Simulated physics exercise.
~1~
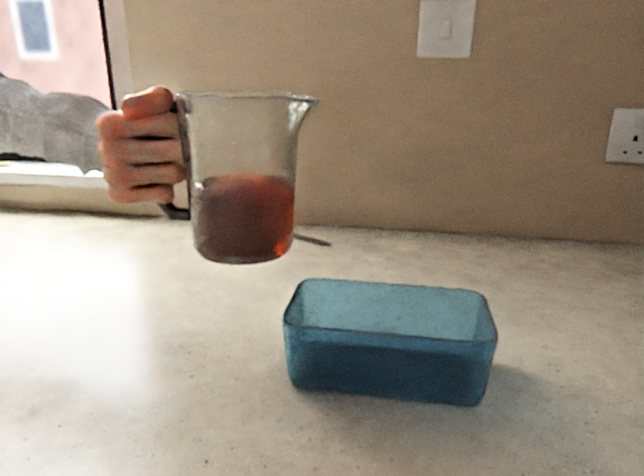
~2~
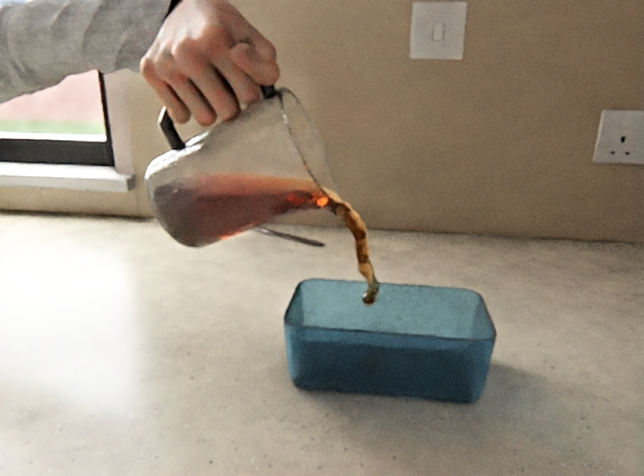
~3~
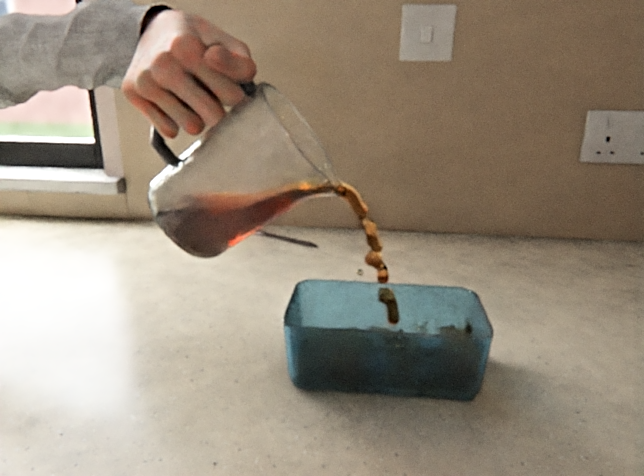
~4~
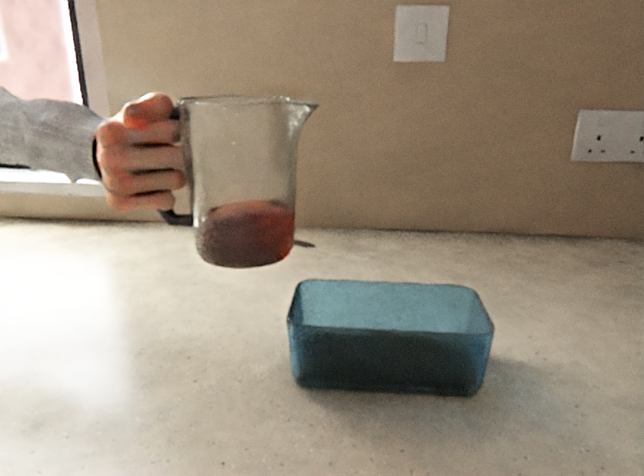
On a pale kitchen worktop, a hand held a glass pitcher of reddish-brown tea above an oblong blue tub, tipped it to the right so tea poured in, then brought it upright again with some tea still left inside.
